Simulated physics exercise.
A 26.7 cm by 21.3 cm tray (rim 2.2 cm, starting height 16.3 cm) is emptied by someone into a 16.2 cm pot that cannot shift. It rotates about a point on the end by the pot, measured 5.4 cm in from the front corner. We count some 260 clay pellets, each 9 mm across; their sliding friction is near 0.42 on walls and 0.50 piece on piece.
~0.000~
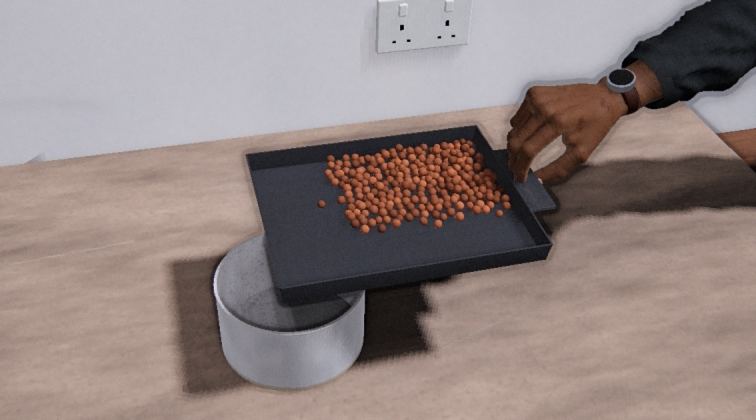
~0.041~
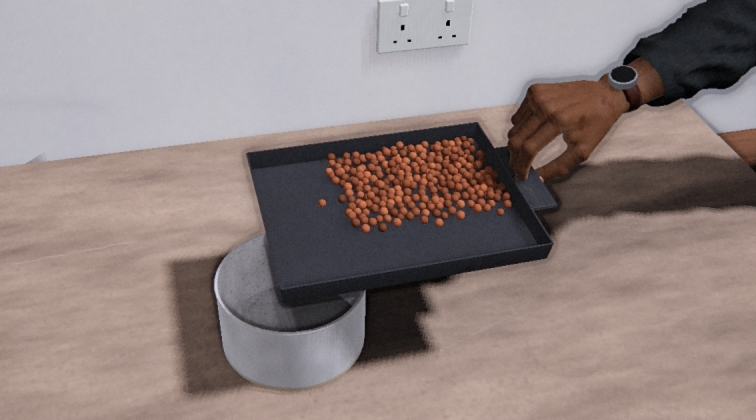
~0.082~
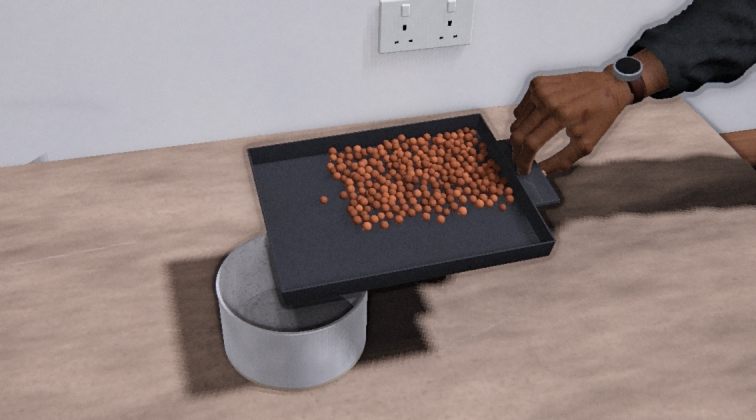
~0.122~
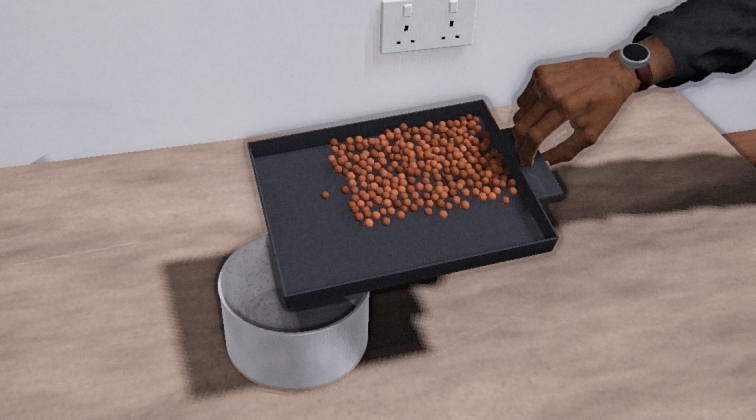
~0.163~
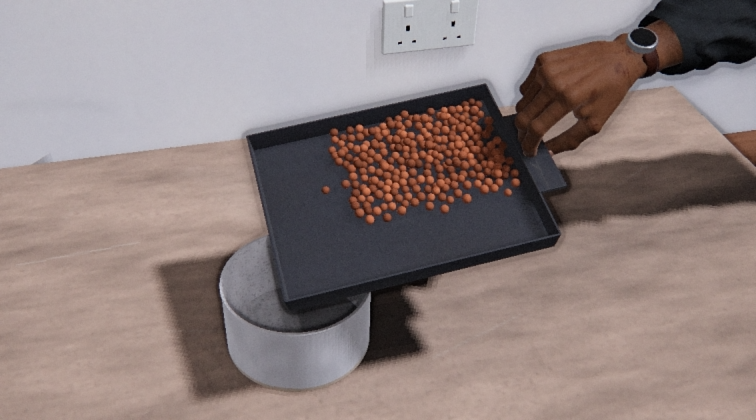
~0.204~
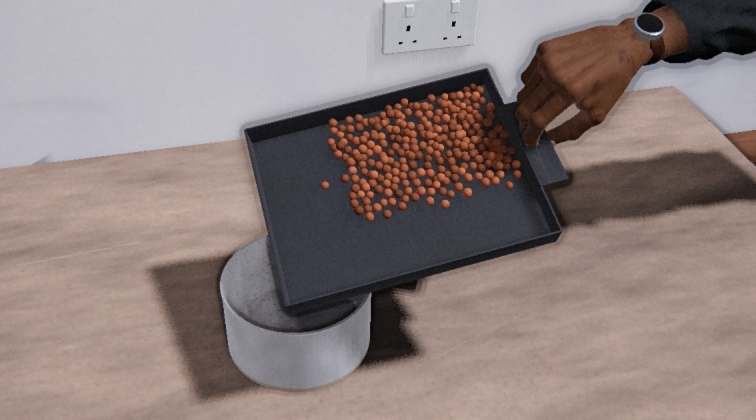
The footage shows a hand wearing a watch gripping the right end of a dark tray of small reddish-orange balls, gradually raising its far side so the tray slants more steeply above a grey pot on a wooden surface.
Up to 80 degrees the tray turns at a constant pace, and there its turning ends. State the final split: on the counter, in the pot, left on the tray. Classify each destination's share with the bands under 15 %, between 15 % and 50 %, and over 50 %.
Counter: Over 50 %; pot: Under 15 %; tray: Between 15 % and 50 %.
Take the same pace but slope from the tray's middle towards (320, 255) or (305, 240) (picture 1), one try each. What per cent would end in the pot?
Approximately 0 percent, then 5 percent.
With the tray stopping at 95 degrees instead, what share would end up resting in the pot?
Roughly 0 percent.
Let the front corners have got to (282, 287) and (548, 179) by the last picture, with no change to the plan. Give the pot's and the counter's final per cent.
Pot 10, counter 60.
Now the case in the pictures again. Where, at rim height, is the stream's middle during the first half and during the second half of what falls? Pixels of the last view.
It passes about (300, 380) first and (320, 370) afterwards.
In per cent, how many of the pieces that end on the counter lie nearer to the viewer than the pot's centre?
Share: Roughly 100 %.
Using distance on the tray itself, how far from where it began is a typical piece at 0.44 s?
5 cm.
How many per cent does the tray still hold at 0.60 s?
It works out to near 100 per cent of the load.
Then, at 0.44 s, tilt 50 degrees; the tray holds 100 %, the pot 0 %.
Then, at 0.60 s, tilt 71 degrees; the tray holds 100 %, the pot 0 %.
Then, at 0.88 s, tilt 80 degrees; the tray holds 35 %, the pot 0 %.
At rest (2.0 s), counter 75 %, pot 0 %, tray 25 %.
